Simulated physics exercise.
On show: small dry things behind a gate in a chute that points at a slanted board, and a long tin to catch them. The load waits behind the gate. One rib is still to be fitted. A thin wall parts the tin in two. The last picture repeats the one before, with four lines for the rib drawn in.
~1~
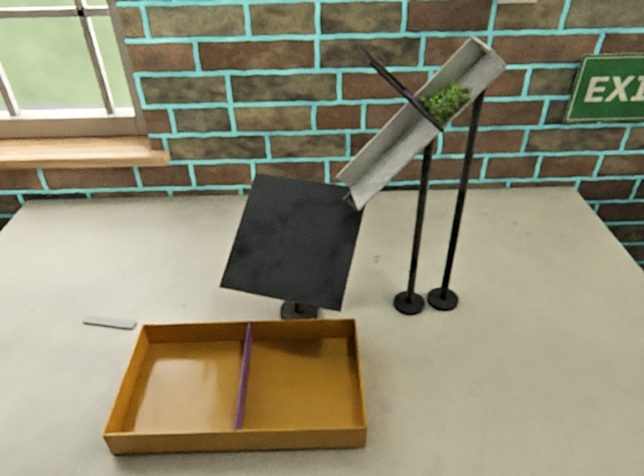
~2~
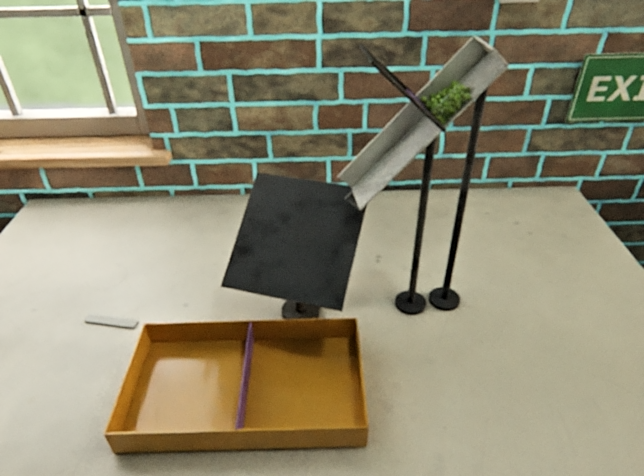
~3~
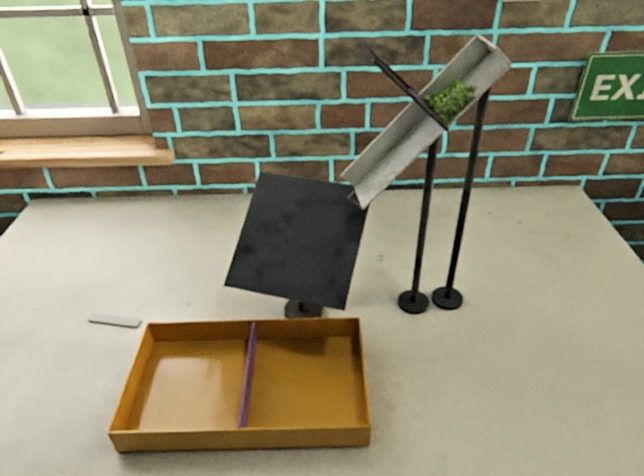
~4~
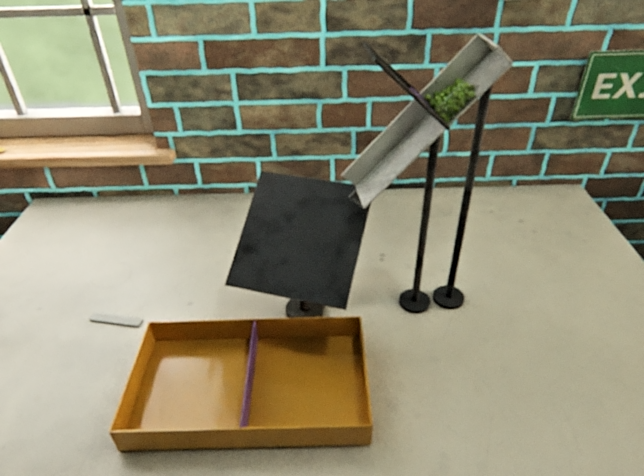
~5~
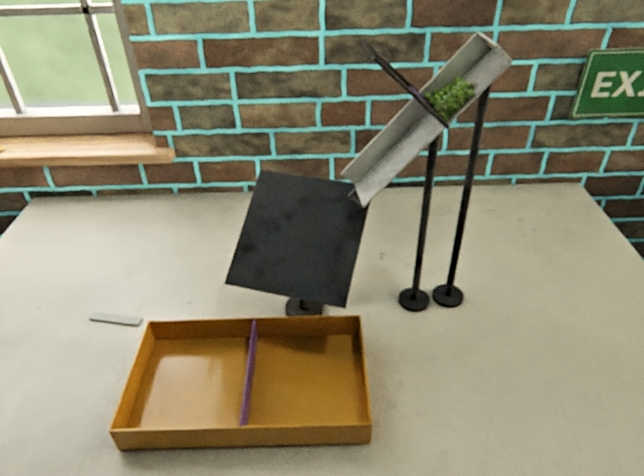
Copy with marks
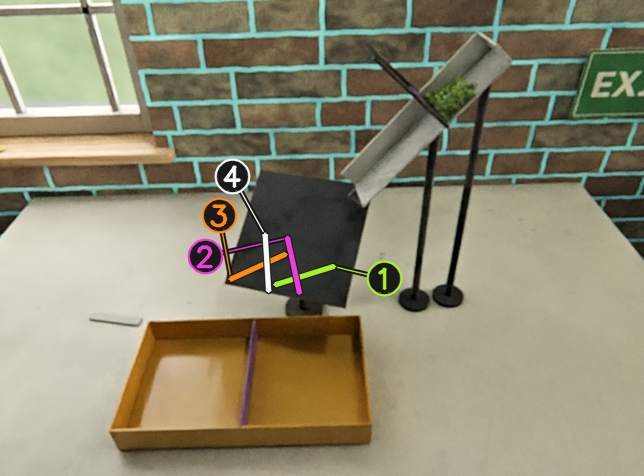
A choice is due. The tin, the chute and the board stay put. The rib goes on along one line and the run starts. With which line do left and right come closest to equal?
Line 3.
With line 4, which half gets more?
More lands on the right.
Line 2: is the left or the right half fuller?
The right half.
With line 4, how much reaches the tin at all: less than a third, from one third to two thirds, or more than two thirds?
It is more than two thirds.
On the marked copy, line 1 from (333, 266) to (275, 284); line 2 from (287, 238) to (299, 292); line 3 from (284, 254) to (231, 279); line 4 from (265, 235) to (268, 290).
For line 1, of what is caught, almost all in the left half, just a few in the right.
For line 2, of what is caught, about a tenth in the left half, almost all in the right.
For line 3, of what is caught, roughly a third in the left half, roughly two thirds in the right.
For line 4, of what is caught, about a tenth in the left half, almost all in the right.
